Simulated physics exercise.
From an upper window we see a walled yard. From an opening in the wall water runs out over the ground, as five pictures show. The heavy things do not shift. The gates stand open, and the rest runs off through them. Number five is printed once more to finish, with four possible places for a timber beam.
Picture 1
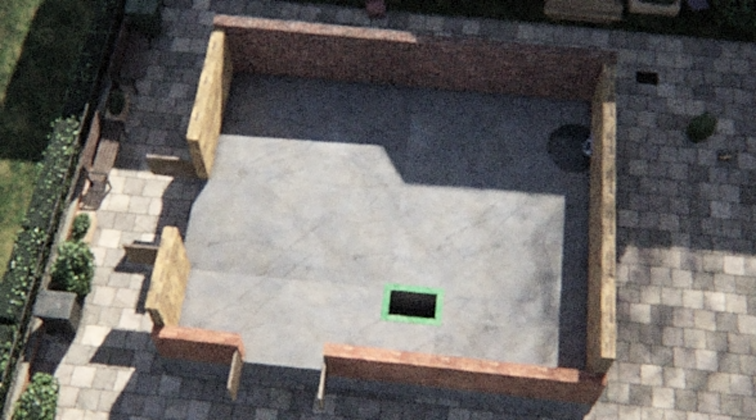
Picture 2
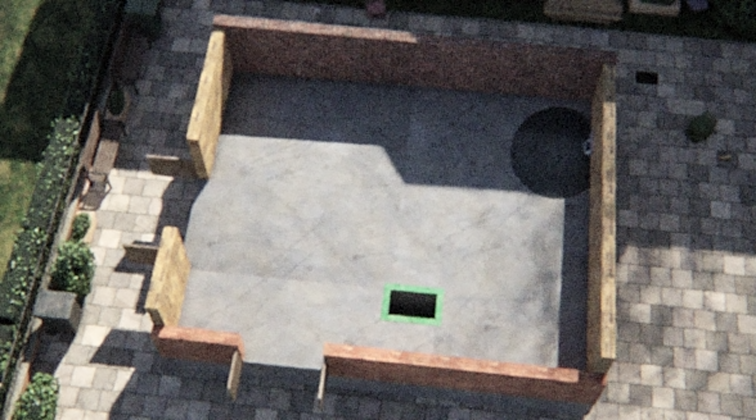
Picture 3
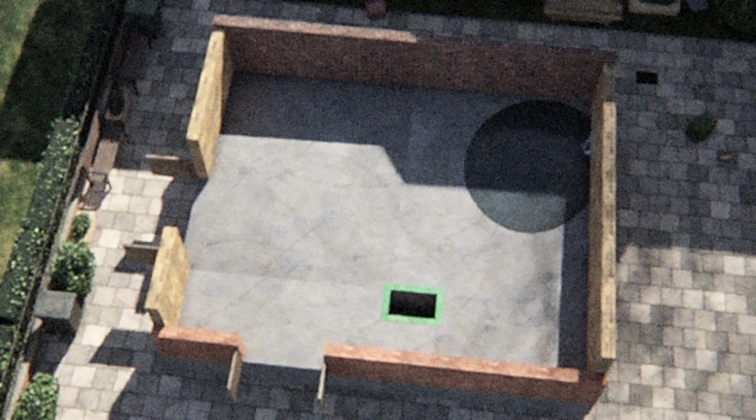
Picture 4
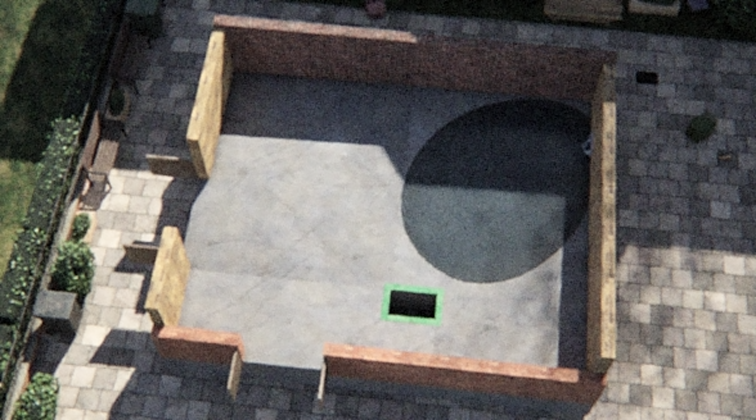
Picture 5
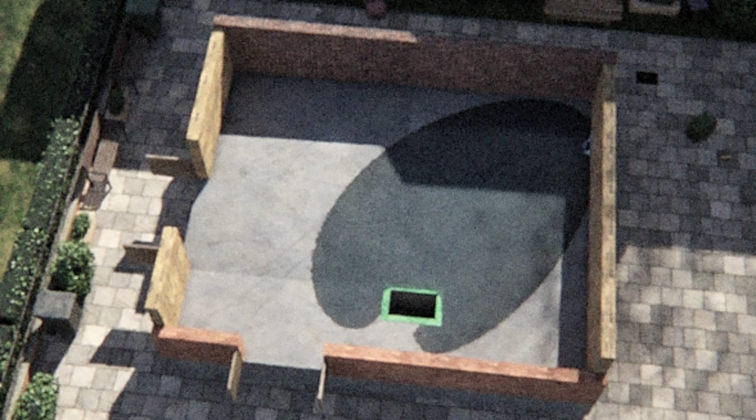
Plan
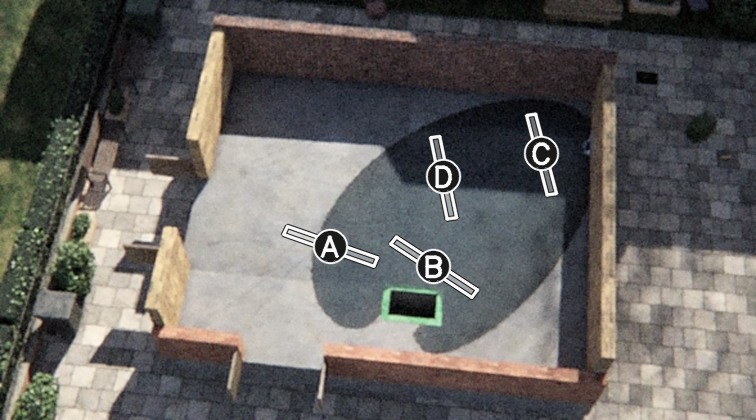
We see a walled yard from above as a dark patch of water spreads from an outfall by the right wall, widening down and left across the grey ground until it reaches the green-edged drain pit and enters it.
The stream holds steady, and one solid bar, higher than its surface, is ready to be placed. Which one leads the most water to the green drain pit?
Go for D.
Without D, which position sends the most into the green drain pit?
Here it is position A.
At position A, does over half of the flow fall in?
No.
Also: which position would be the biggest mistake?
Here it is position B.
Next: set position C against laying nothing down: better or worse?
It is worse.
On the marked copy, A from (285, 230) to (375, 262); B from (393, 240) to (474, 293); C from (531, 114) to (551, 194); D from (435, 137) to (451, 218).
Choosing A, about 34 % of the stream runs into the green drain pit, about 61 % out by the gates.
Choosing B, next to none of the stream runs into the green drain pit, about 98 % out by the gates.
Choosing C, about 13 % of the stream runs into the green drain pit, about 81 % out by the gates.
Choosing D, about 45 % of the stream runs into the green drain pit, about 44 % out by the gates.
